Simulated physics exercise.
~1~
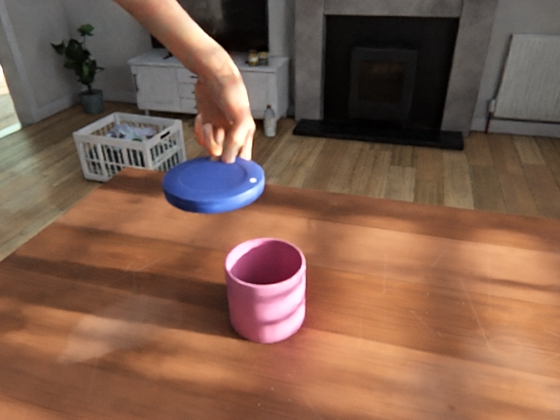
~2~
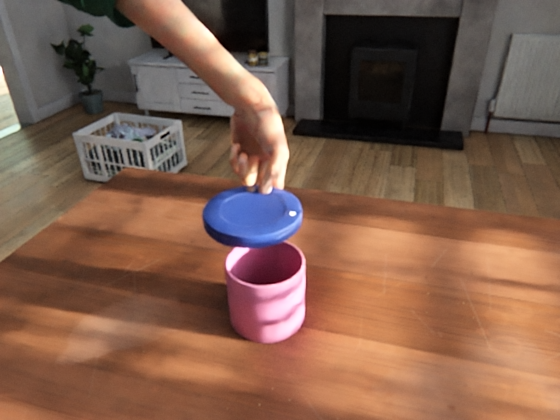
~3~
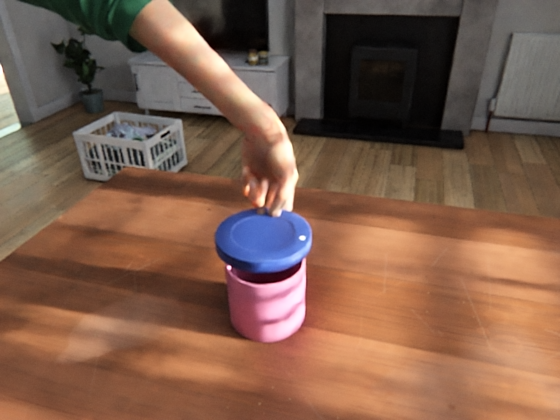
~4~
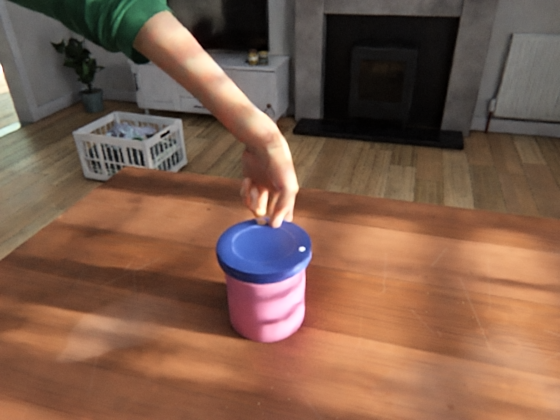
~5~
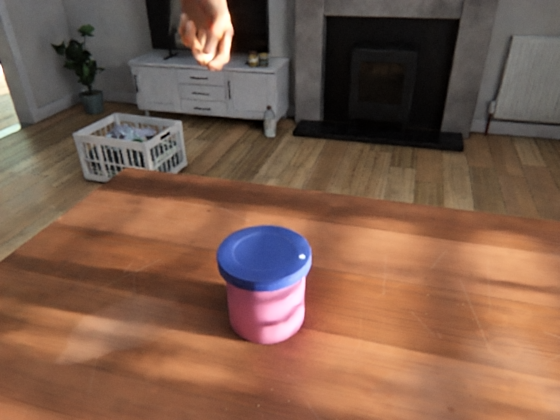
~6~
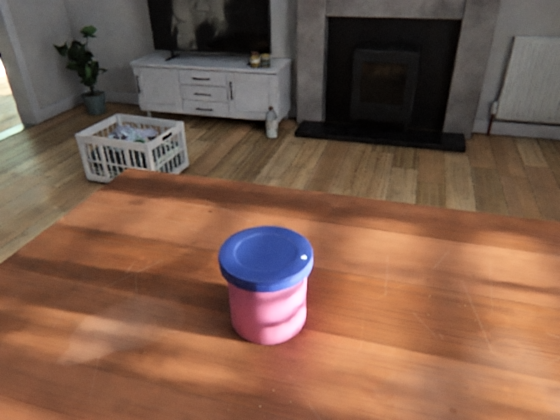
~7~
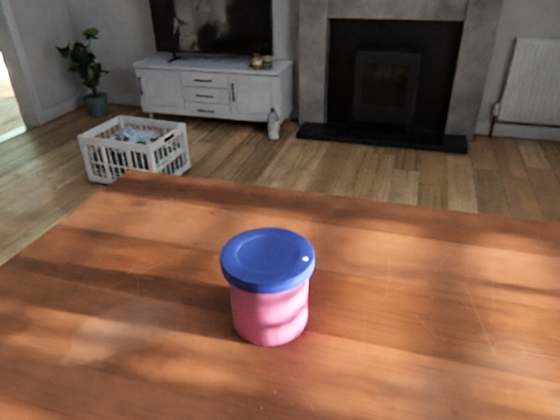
The clip opens on a wooden table in a sunlit living room, where an open pink container stands as a hand holds a blue lid above it, slightly to the left. The hand carries the lid to the right and down until it is over the opening. The lid lowers further and settles across the rim, covering the container. The fingers then let go, and the hand draws back up and out of view. At the end, the blue lid rests on top of the pink container, which stands closed on the table while the view sways slightly.
